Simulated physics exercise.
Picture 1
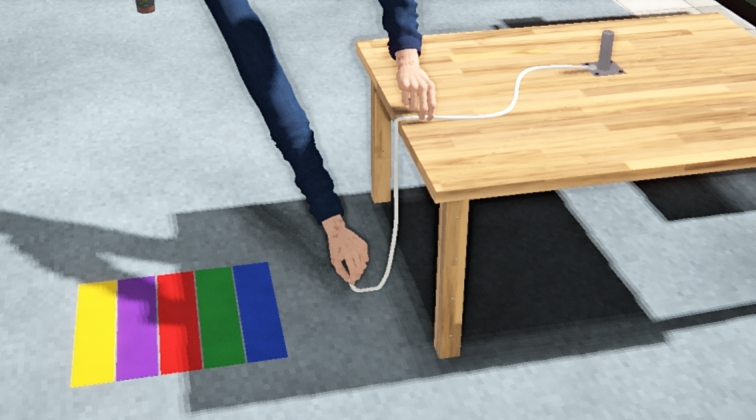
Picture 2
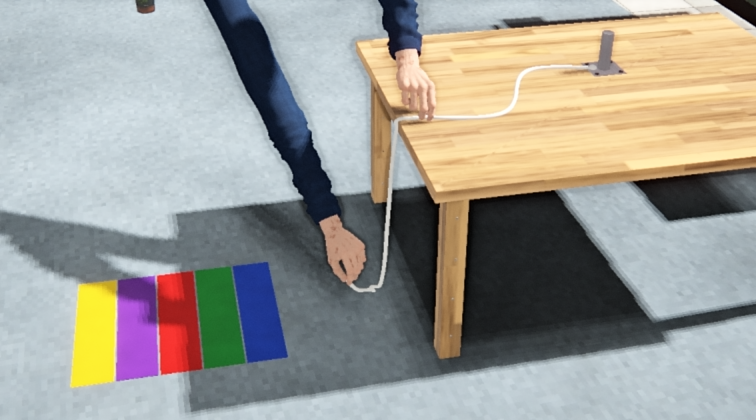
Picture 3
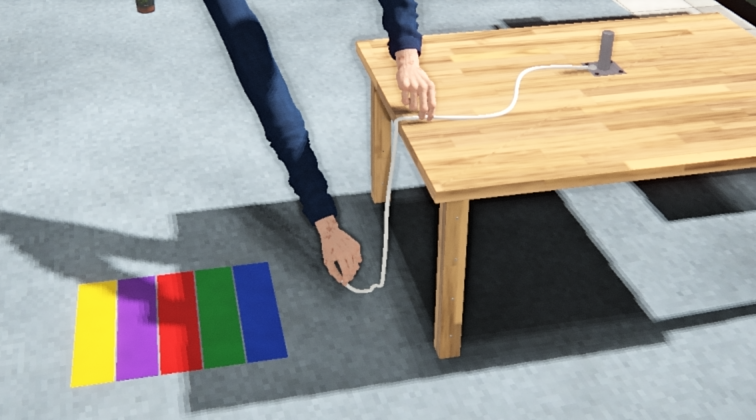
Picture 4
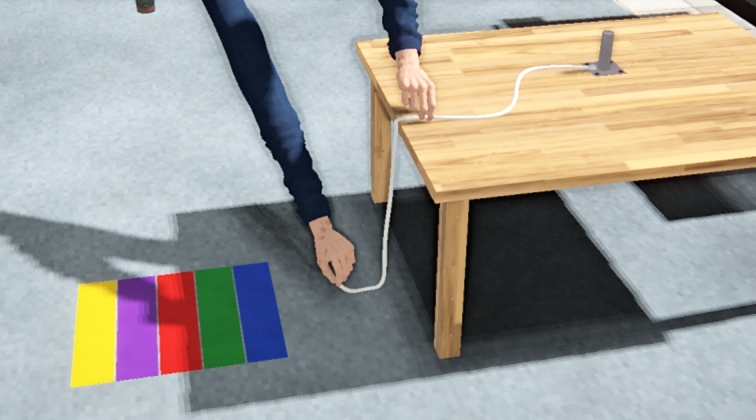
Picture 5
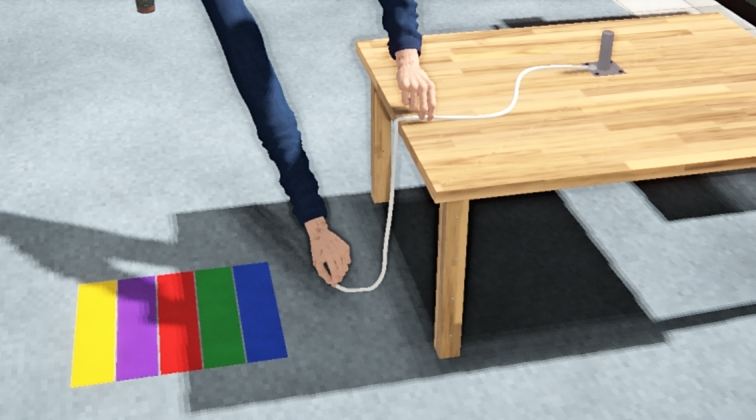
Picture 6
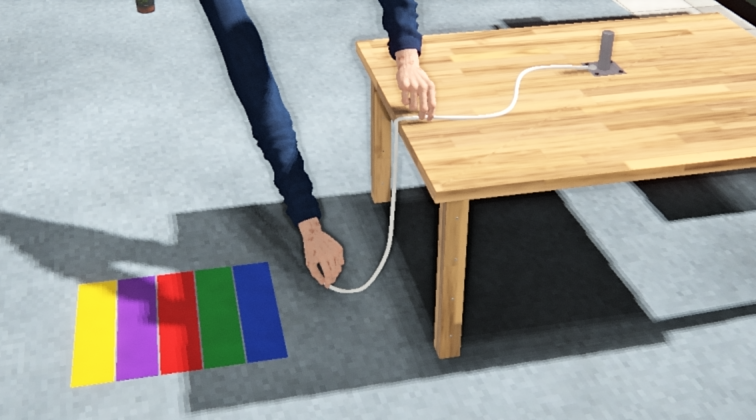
To begin with, one hand presses a white cord at the edge of a wooden table while the other holds its hanging end low, right of a strip of coloured bands on the floor. The lower hand then moves slightly left, drawing the cord's end a little closer to the blue band while the upper hand stays still.
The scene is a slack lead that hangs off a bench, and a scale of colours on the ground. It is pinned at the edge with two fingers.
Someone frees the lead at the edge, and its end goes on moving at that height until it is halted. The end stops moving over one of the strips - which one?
The red strip.
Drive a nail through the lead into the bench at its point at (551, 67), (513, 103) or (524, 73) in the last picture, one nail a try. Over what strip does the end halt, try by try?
Strips reached, by try: Red / green / red.
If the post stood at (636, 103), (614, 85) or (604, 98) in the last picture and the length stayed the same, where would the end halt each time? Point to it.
Approximate places, in that order: (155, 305), (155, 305), (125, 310).
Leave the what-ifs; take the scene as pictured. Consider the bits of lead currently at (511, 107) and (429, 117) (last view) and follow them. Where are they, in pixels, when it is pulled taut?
They go to (459, 99) and to (380, 130).
A little later, end near (235, 295); over green.
Next, end near (193, 300); over red.
When it is tight, end near (169, 303); over red. Over red.
